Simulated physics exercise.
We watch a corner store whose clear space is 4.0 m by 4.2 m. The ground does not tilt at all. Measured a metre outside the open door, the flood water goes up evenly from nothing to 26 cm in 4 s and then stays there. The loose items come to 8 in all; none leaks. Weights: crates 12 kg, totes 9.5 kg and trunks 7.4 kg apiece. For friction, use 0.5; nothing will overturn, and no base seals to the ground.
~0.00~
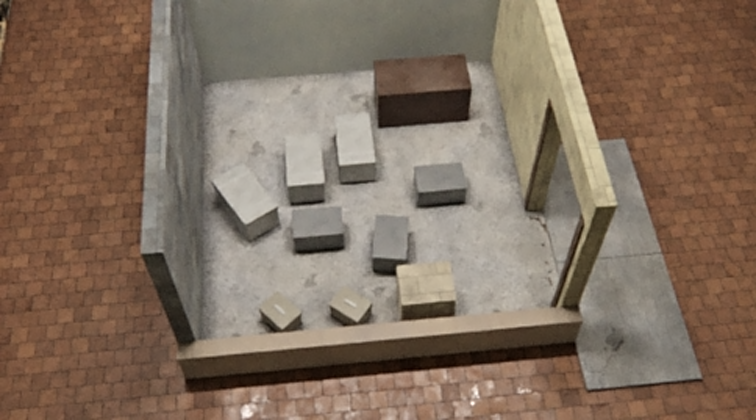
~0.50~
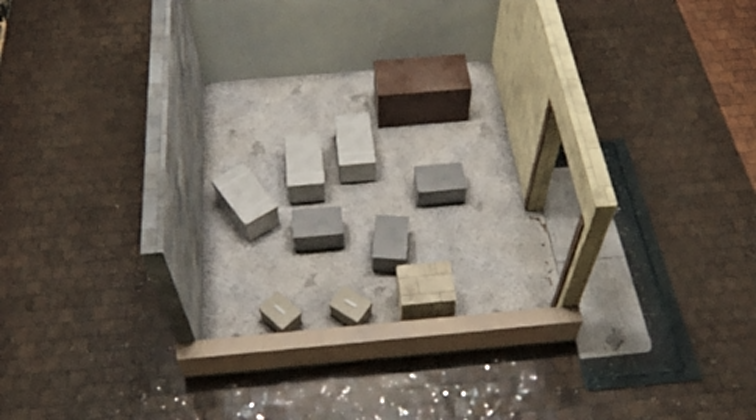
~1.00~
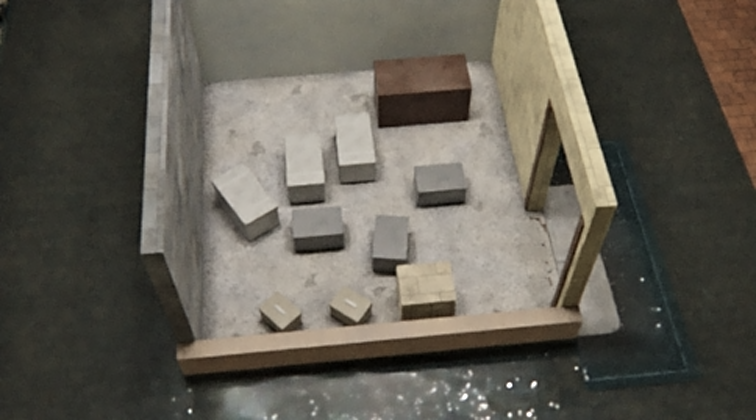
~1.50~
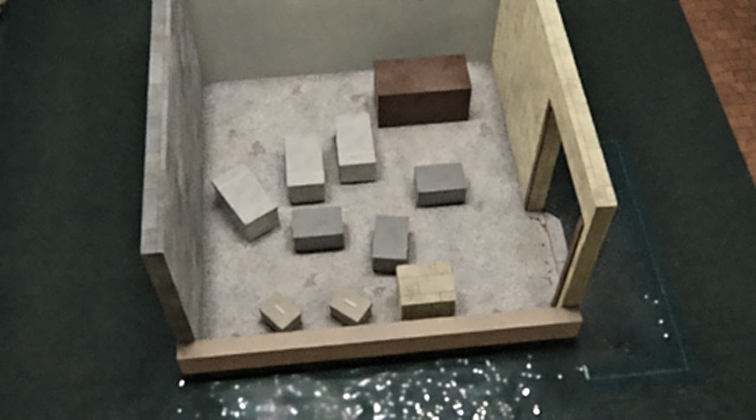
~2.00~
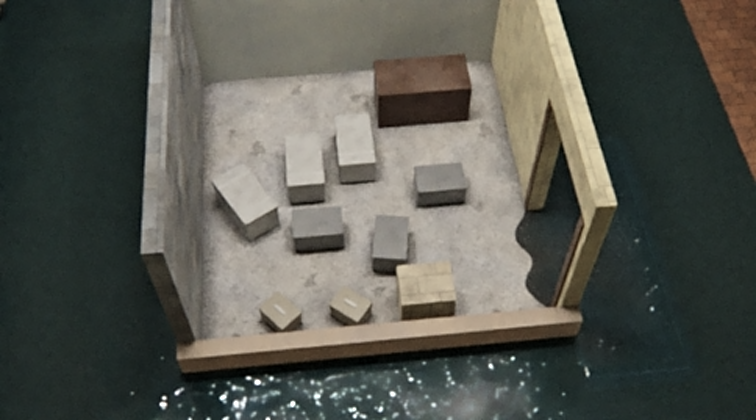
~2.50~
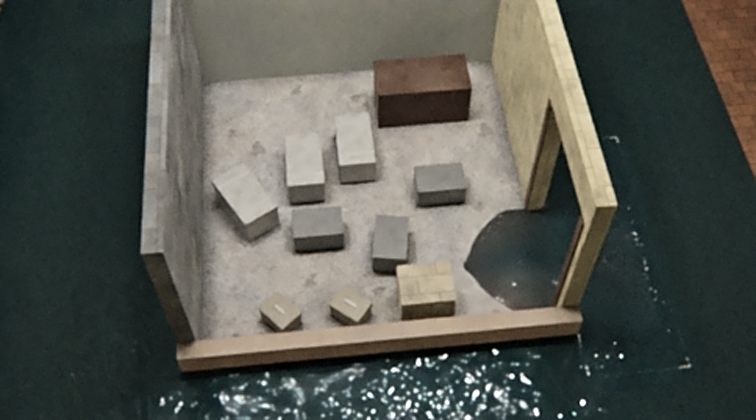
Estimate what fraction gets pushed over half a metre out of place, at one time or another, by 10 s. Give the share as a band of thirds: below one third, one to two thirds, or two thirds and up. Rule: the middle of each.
It's going to be two in three or more, I reckon.
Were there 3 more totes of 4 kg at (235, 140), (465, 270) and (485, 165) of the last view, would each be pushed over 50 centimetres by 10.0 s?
Result by item, in order: Beyond the cutoff, beyond the cutoff, inside the cutoff.
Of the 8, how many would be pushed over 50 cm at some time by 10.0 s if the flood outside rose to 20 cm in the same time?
You'd get 7 in that case.
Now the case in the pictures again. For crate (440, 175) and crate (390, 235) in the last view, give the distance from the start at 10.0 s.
The first is 80 cm from its start, the second 200 cm.
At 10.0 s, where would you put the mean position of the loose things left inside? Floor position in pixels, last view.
Mean floor pixel: About (306, 196).
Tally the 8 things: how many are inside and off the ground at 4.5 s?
At that instant the tally stands at 0.
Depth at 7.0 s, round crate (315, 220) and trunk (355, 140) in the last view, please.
First roughly 9 cm, second roughly 3 cm.
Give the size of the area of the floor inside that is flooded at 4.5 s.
Roughly 6.0 m2 of it is wet.
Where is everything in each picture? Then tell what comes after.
A crate at (317, 222) rests on the ground; a crate at (440, 177), on the bottom; 0.0 m2 under water; 0 of 8 have shifted, in the first picture.
A crate at (317, 222) rests on the ground; a crate at (440, 177) rests on the ground; water covers 0.0 m2; 0 of 8 have shifted, in the second picture.
A crate at (317, 222), on the bottom; a crate at (440, 177), on the bottom; water covers 0.0 m2; 0 of 8 have shifted, in the third picture.
A crate at (317, 222), on the bottom; a crate at (440, 177), on the bottom; 0.0 m2 under water; 0 of 8 have shifted, in the fourth picture.
A crate at (317, 222) rests on the ground; a crate at (440, 177), on the bottom; 0.2 m2 under water; 0 of 8 have shifted, in the fifth picture.
A crate at (317, 222) rests on the ground; a crate at (440, 177), on the bottom; water covers 0.9 m2; 0 of 8 have shifted, in the sixth picture.
After 3.5 s 0 of 8 are over 50 cm from their spots; 0 afloat.
After 4.5 s 0 of 8 are over 50 cm from their spots; 0 afloat.
After 7.0 s 7 of 8 are over 50 cm from their spots; 6 afloat.
After 10.0 s 7 of 8 are over 50 cm from their spots, and 8 have been at some point; 7 afloat.
